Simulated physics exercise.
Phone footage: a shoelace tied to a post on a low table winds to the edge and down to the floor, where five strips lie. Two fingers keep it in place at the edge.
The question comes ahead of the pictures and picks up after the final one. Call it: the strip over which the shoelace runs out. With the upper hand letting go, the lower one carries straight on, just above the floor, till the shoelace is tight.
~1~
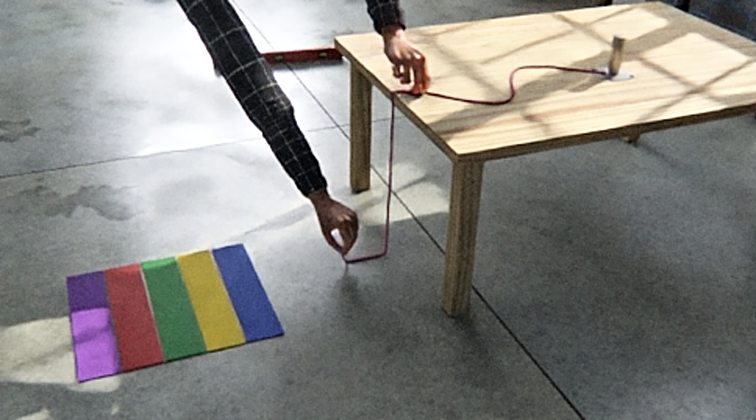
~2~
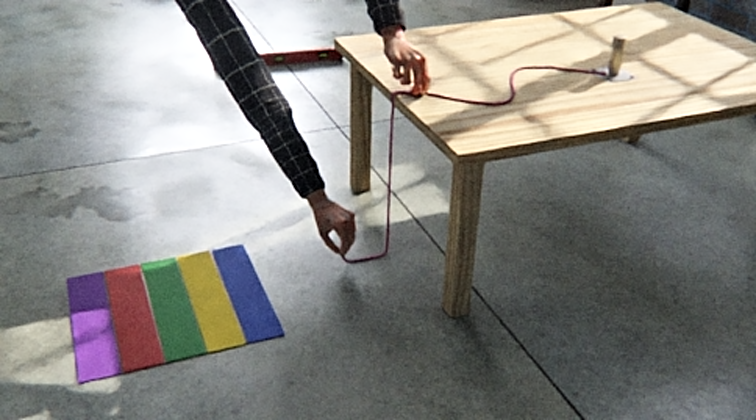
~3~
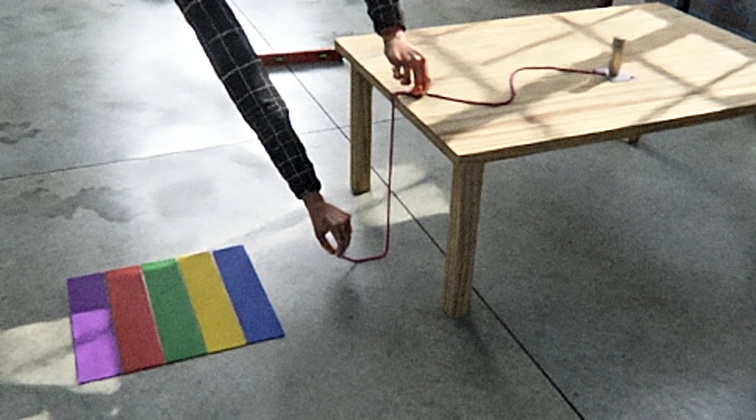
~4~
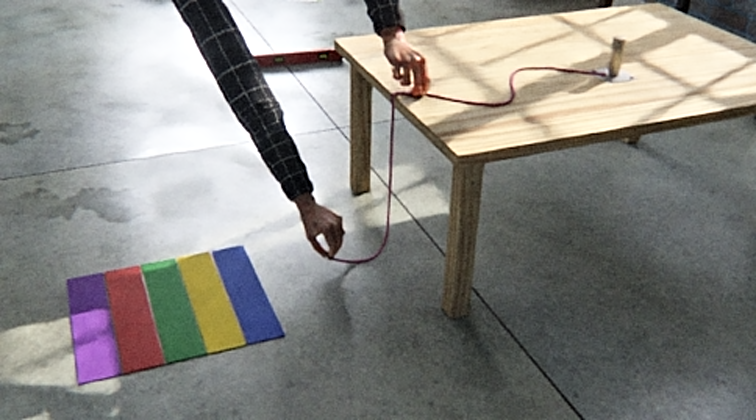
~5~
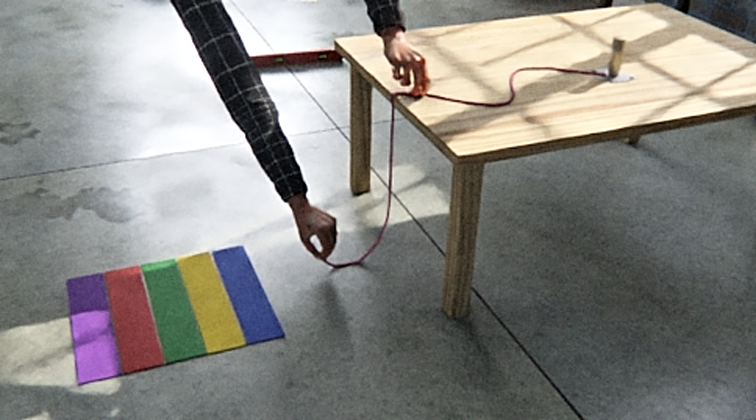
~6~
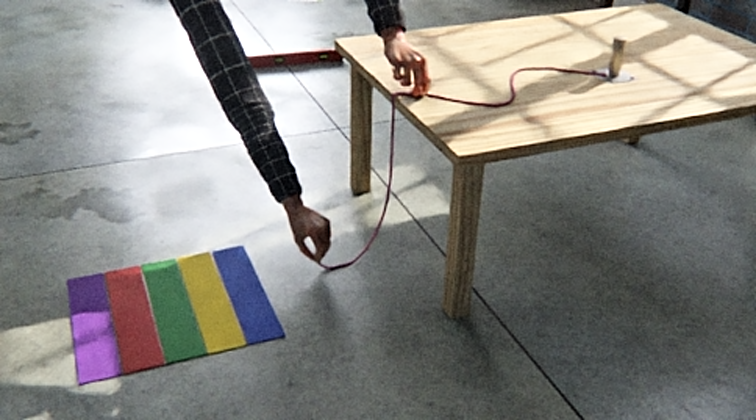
Red.
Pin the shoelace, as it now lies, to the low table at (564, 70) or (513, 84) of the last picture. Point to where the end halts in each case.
(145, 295); (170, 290).
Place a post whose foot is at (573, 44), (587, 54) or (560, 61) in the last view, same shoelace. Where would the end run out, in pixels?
In order, near (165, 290), (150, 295) and (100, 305).
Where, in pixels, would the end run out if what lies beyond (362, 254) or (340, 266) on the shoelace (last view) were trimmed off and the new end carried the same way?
In order, around (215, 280) and (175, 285).
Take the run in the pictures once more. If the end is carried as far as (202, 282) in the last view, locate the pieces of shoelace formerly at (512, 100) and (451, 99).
(449, 96) and (396, 119).
Soon after, end near (201, 282); over yellow.
After that, end near (158, 291); over green.
At the stop, end near (131, 297); over red. The red one.
